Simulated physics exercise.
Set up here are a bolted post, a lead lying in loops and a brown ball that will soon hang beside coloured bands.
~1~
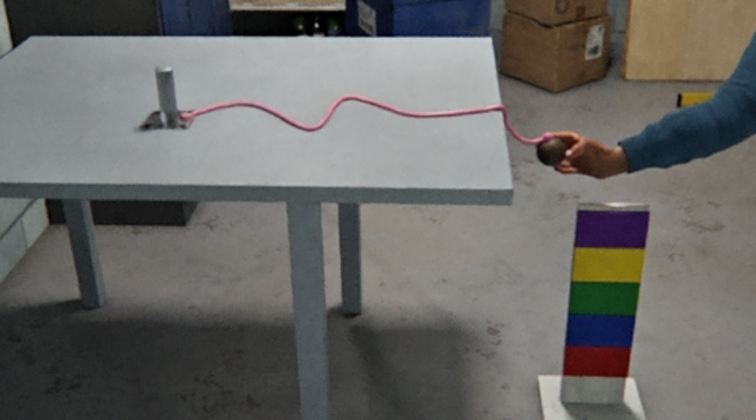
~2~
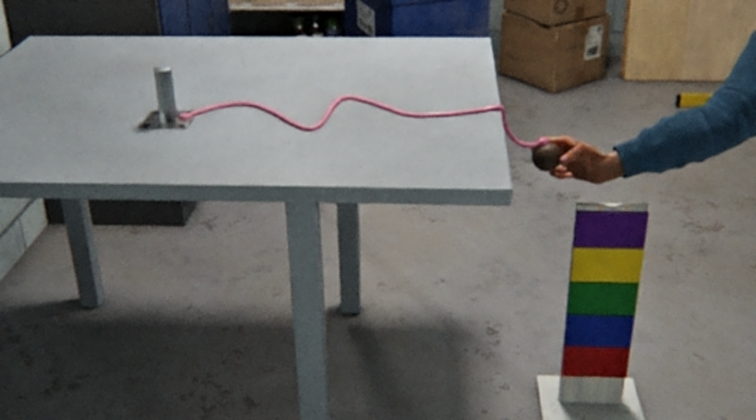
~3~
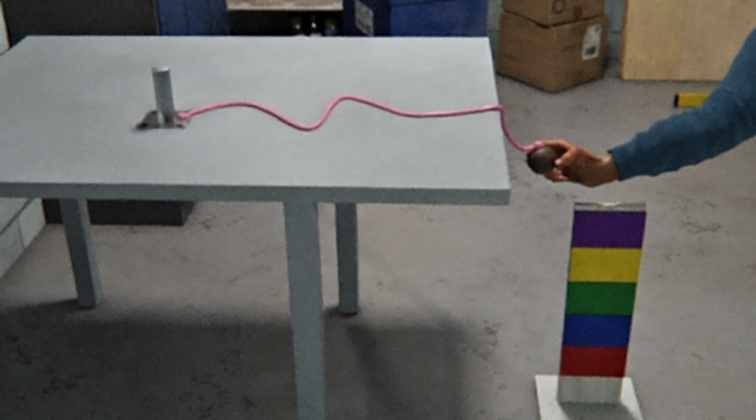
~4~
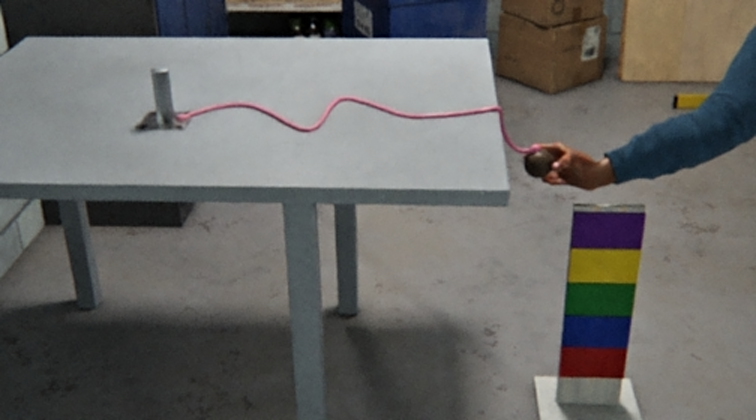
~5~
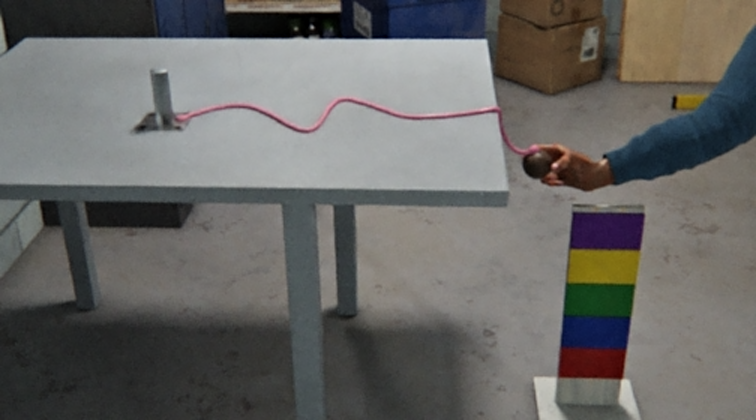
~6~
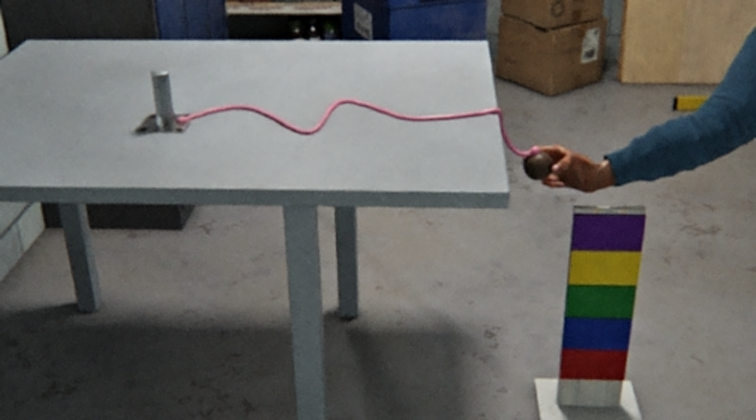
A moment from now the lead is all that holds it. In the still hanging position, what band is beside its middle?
Its centre hangs level with the green band.
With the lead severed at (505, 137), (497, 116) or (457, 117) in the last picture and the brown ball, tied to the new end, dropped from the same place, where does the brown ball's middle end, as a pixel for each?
In order, it comes to rest around (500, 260), (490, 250) and (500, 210).
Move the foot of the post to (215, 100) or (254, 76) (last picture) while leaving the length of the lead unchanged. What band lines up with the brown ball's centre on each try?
Result 1: Blue. Result 2: Blue.
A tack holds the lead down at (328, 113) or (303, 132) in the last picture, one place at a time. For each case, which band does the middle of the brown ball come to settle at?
In that order: Purple; yellow.
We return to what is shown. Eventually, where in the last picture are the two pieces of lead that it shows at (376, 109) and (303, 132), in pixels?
You'll find the first mark at (495, 117) and the second mark at (353, 119).
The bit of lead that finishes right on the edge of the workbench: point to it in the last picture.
Position: Approx. (381, 110).
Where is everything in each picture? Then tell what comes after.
The first picture shows brown ball (551, 151); purple (612, 231); yellow (608, 266); green (604, 300); blue (601, 332); red (597, 363).
The second picture shows brown ball (547, 156); lead through (218, 107) (286, 119) (330, 110) (388, 109) (474, 112).
The third picture shows brown ball (542, 160).
The fourth picture shows brown ball (539, 163); lead through (215, 108) (283, 120) (328, 111) (386, 110) (471, 113).
The fifth picture shows brown ball (537, 165).
The sixth picture shows brown ball (538, 166); lead through (215, 110) (283, 123) (328, 113) (386, 112) (471, 115).
A little later, ball near (520, 251); level with yellow.
Next, ball near (470, 304); level with green.
Later still, ball near (502, 304); level with green.
When it is over, ball near (493, 306); level with green. Its centre hangs level with the green band.
